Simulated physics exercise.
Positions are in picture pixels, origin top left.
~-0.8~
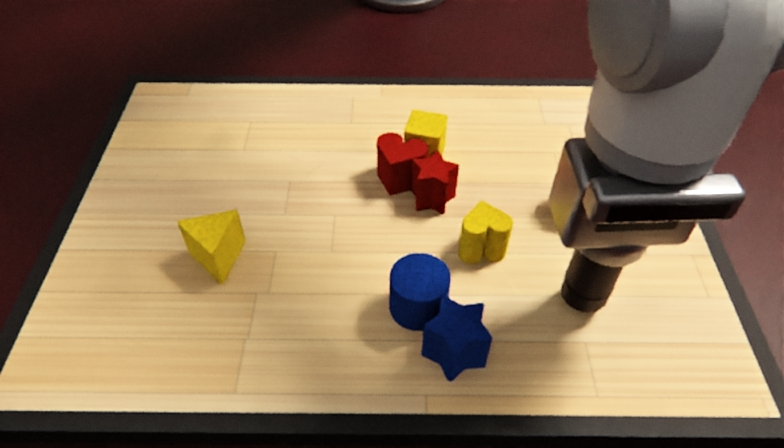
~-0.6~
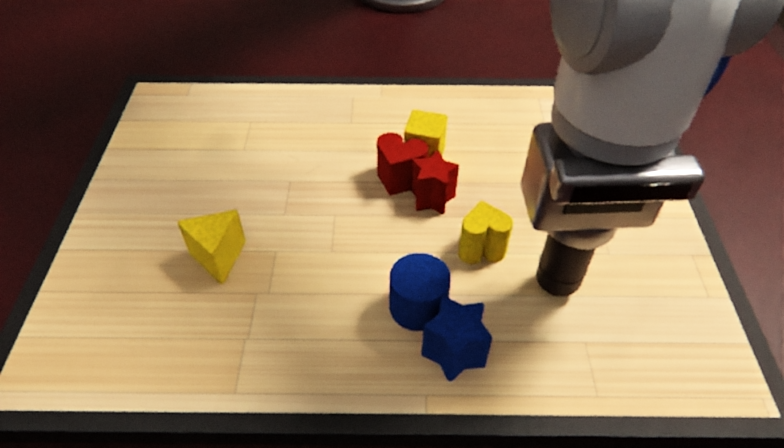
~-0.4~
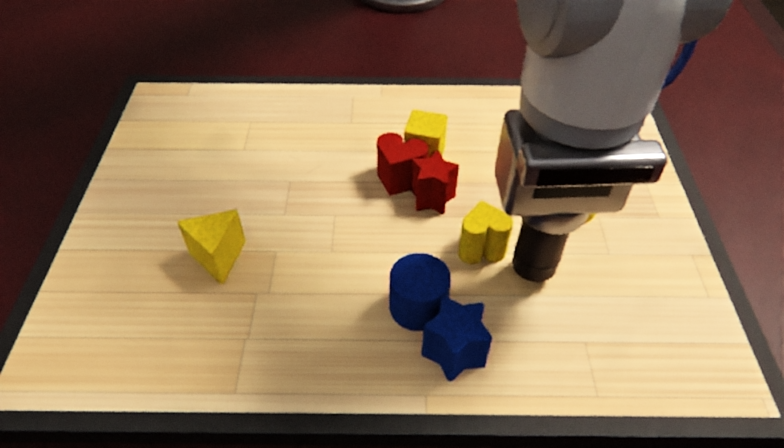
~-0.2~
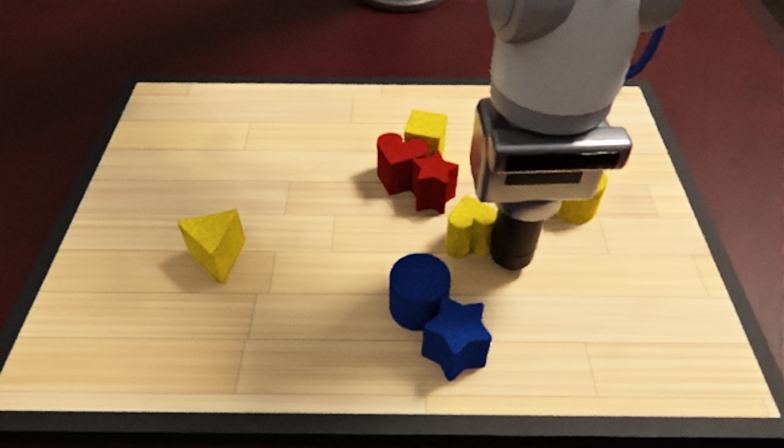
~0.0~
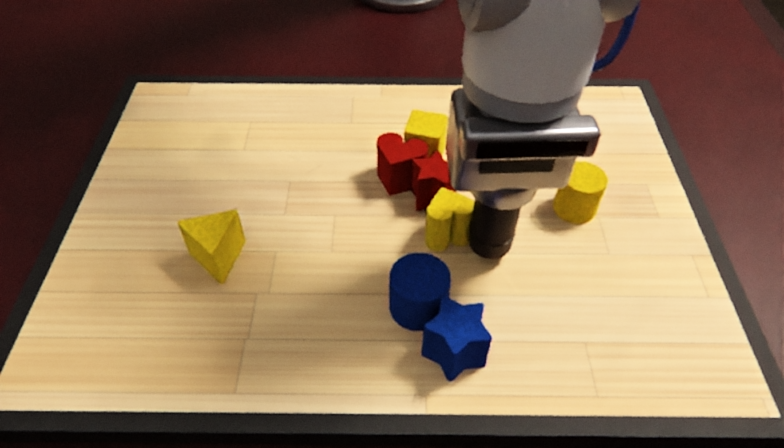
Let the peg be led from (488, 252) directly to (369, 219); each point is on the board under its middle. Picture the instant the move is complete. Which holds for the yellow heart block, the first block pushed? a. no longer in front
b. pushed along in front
b (pushed along in front)
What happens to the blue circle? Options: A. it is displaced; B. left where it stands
B (left where it stands)
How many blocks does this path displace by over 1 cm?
Looking at the path, I think only one of the blocks ends up more than 1 cm away.
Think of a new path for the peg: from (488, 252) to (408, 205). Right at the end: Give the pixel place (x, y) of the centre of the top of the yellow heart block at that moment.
Somewhere near (380, 188).
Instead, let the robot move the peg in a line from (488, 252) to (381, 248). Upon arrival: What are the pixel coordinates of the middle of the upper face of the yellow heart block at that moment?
I'd place it at (383, 183), taking the centre of its top.
On the path given first. One third of the way, peg (446, 232); yellow heart block (407, 192).
Two thirds of the way, peg (407, 221); yellow heart block (369, 179), turned 10° clockwise.
At the end, peg (369, 210); blue circle unmoved; red star unmoved; yellow heart block (334, 166), turned 25° clockwise.
